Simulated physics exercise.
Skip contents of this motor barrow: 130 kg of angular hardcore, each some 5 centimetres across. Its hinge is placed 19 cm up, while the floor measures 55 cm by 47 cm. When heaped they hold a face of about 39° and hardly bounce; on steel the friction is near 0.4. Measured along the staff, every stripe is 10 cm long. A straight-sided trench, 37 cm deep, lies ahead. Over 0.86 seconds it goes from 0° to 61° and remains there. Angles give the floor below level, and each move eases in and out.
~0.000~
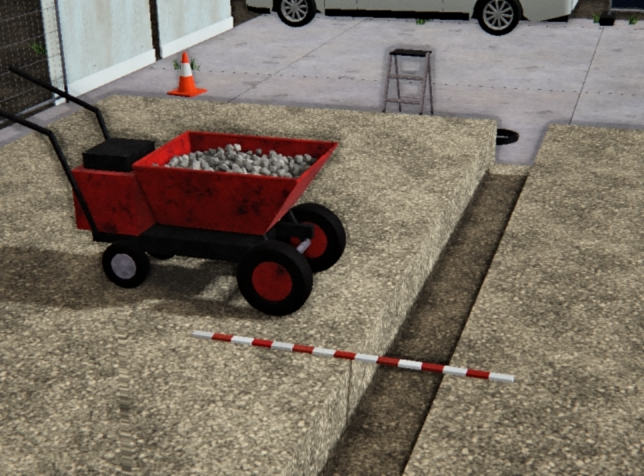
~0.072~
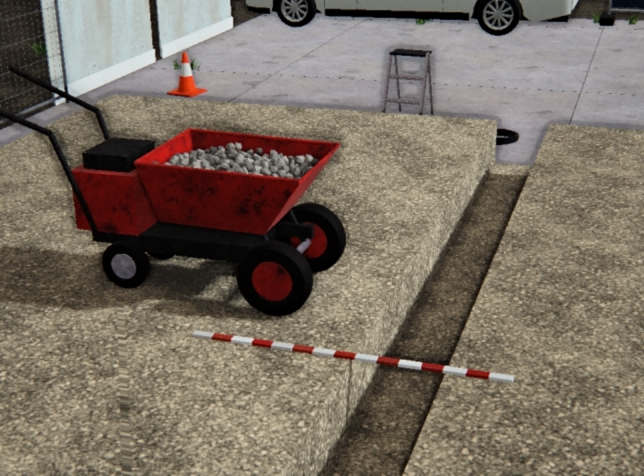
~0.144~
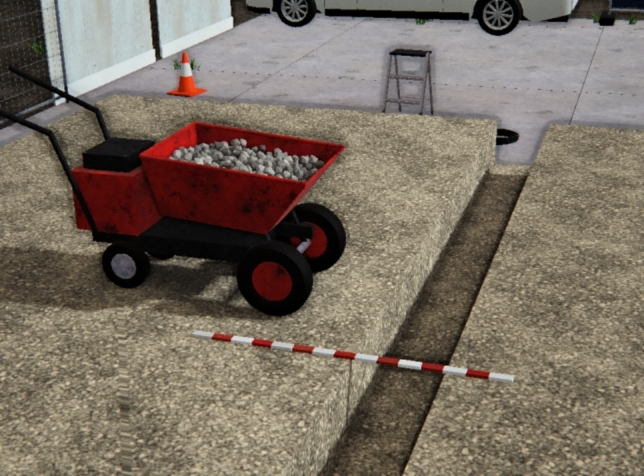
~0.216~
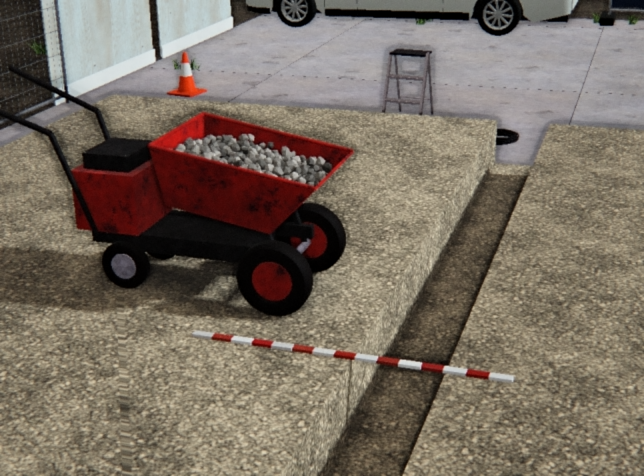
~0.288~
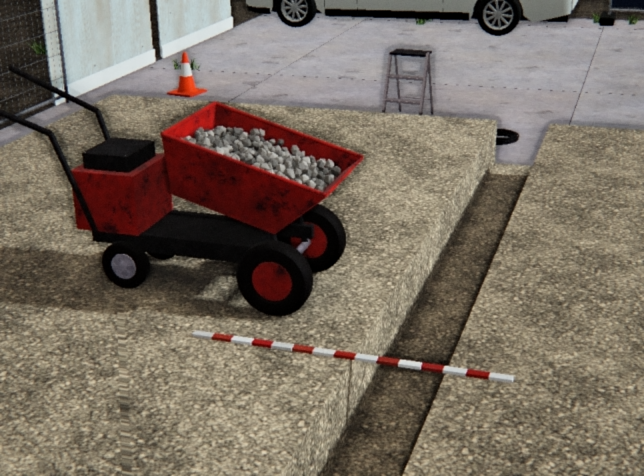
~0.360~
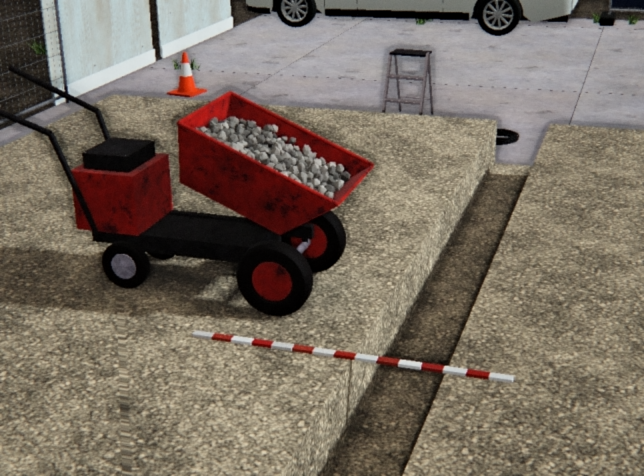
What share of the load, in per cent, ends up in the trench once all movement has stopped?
About 37 per cent.
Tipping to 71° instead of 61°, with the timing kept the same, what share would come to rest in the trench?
Trench share: Approx. 75%.
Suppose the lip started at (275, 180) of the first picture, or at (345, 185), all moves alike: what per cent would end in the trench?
First place: Near 35%; second place: Near 15%.
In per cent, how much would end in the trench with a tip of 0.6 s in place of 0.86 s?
Expected share: Around 40%.
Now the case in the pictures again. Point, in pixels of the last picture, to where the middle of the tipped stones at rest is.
Their middle is at about (439, 369).
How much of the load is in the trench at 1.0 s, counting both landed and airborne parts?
Close to 5 per cent at that time.
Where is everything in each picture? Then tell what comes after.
The first frame shows lip at (297, 181), floor tilted 0°, highest stones at (237, 158).
The second frame shows lip at (300, 182), floor tilted 1°, highest stones at (231, 155); the stones move at 0.2 m/s on average.
In the third frame, the skip is at 5°, its lip at (306, 184); the top of the load is at (218, 151); the stones move at 0.5 m/s on average.
In the fourth frame, the skip is at 10°, its lip at (315, 189); the top of the load is at (213, 143); the stones move at 0.7 m/s on average.
The fifth frame shows lip at (326, 196), floor tilted 16°, highest stones at (214, 135); the stones move at 0.8 m/s on average.
The sixth frame shows lip at (338, 205), floor tilted 23°, highest stones at (224, 126); the stones move at 0.9 m/s on average.
After 0.6 s the floor is at 51°; 100 % in the skip; the foremost stones are at (367, 222).
After 1.0 s the floor is at 61°; 94 % in the skip, 6 % in the trench; the foremost stones are at (432, 307).
After 1.3 s the floor is at 61°; 74 % in the skip, 25 % in the trench, 2 % past the trench; the foremost stones are at (507, 301).
After 3.3 s the floor is at 61°; 62 % in the skip, 37 % in the trench, 2 % past the trench; the foremost stones are at (541, 308).
